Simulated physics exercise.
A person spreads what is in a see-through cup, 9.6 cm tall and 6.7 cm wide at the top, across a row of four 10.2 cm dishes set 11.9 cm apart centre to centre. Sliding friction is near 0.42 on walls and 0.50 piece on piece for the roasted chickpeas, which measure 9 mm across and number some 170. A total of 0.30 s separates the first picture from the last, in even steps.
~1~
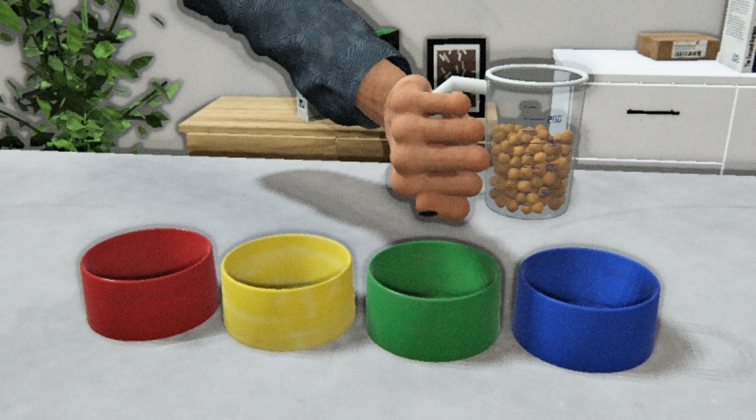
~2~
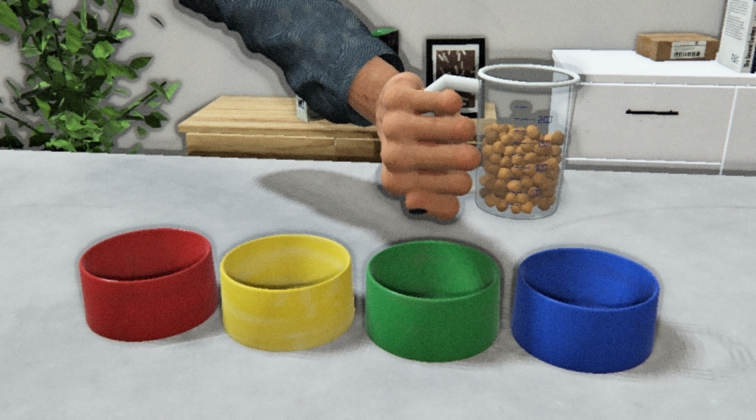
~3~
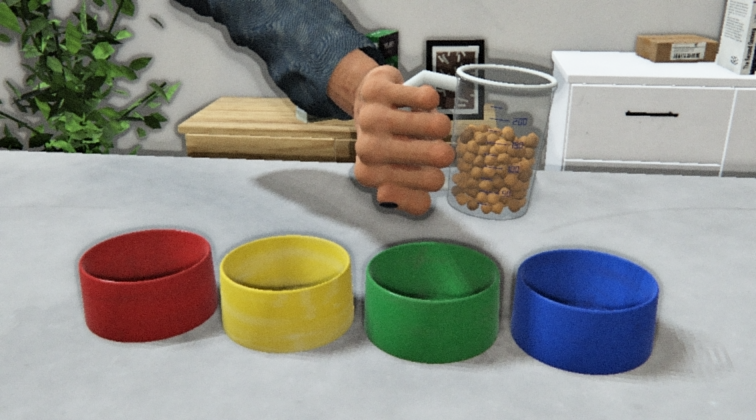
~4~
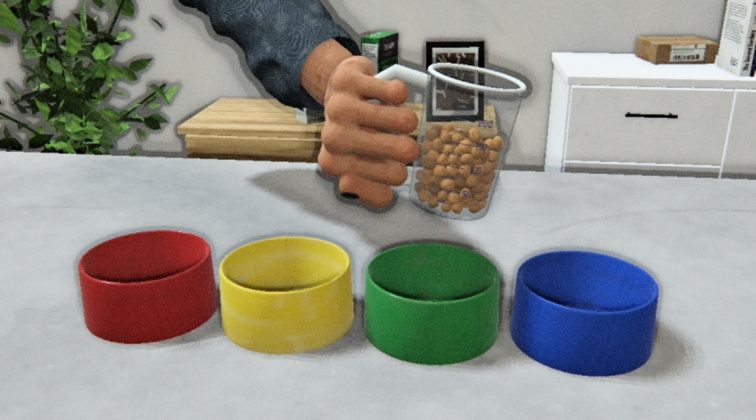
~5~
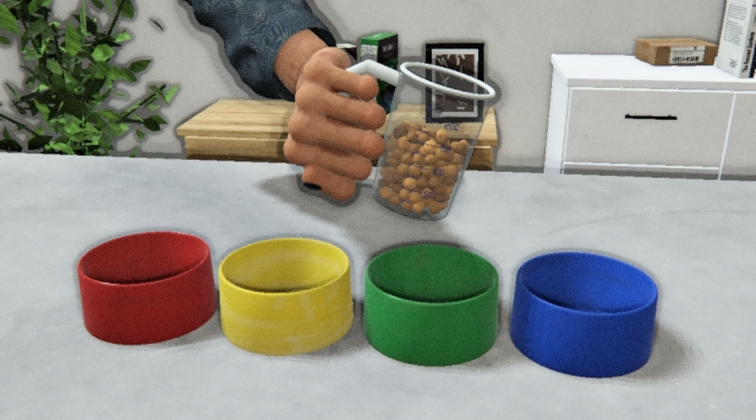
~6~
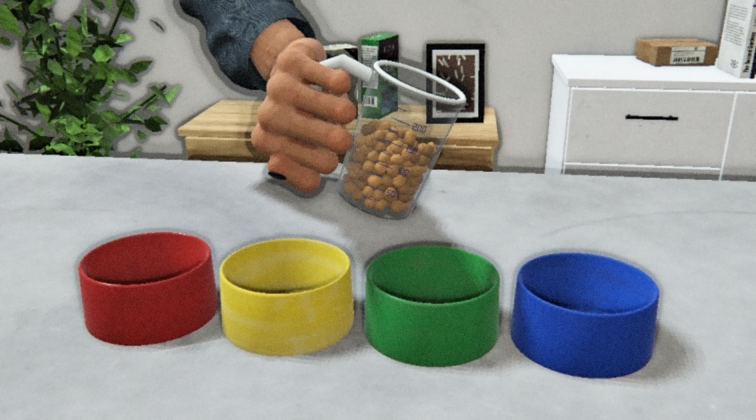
A hand holding a clear cup of small round tan pieces moves it leftward above a row of red, yellow, green and blue dishes on a pale tabletop, gradually tilting the cup to the right as it travels.
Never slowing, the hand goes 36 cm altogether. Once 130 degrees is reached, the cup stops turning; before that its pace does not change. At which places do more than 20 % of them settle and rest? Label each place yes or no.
Red dish: Yes. Blue dish: No. Green dish: No. Yellow dish: No. Counter: No.
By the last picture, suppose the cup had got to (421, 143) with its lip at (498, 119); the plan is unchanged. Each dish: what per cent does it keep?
In the end red holds 80, blue holds 0, green holds 0, yellow holds 10.
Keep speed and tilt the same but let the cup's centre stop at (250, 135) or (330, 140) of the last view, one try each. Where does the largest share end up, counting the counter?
Largest portions, in order: Yellow and green.
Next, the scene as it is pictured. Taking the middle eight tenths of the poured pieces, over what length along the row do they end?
6 centimetres.
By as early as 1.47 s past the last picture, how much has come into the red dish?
Around 100 in a hundred by then.
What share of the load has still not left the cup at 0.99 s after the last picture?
Roughly 100 per cent, give or take.
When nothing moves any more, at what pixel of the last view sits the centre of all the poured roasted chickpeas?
I'd say roughly (159, 294).
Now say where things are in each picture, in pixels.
In the first frame, cup at (531, 142), tilt 0 degrees, lip at (586, 76), moved 0.0 cm; middle of the pieces at (526, 168); blue dish at (588, 277); green dish at (434, 269); yellow dish at (287, 261); red dish at (148, 254).
In the second frame, cup at (522, 142), tilt 1 degrees, lip at (577, 78), moved 0.6 cm; middle of the pieces at (516, 168).
In the third frame, cup at (497, 142), tilt 5 degrees, lip at (555, 82), moved 2.4 cm; middle of the pieces at (489, 168).
In the fourth frame, cup at (462, 142), tilt 10 degrees, lip at (524, 88), moved 4.9 cm; middle of the pieces at (453, 167).
In the fifth frame, cup at (428, 143), tilt 15 degrees, lip at (493, 94), moved 7.3 cm; middle of the pieces at (418, 166).
In the sixth frame, cup at (396, 142), tilt 20 degrees, lip at (463, 99), moved 9.7 cm; middle of the pieces at (384, 165); blue dish at (587, 282); green dish at (433, 273); yellow dish at (286, 265); red dish at (146, 258).
Then, 0.59 s after the last picture, tilt 72 degrees; cup holds 100 %.
Then, 0.99 s after the last picture, tilt 106 degrees; cup holds 100 %.
Then, 1.47 s after the last picture, tilt 130 degrees; cup holds 0 %, red 100 %.
In the end, red 100 %, blue 0 %, green 0 %, yellow 0 %, counter 0 %.
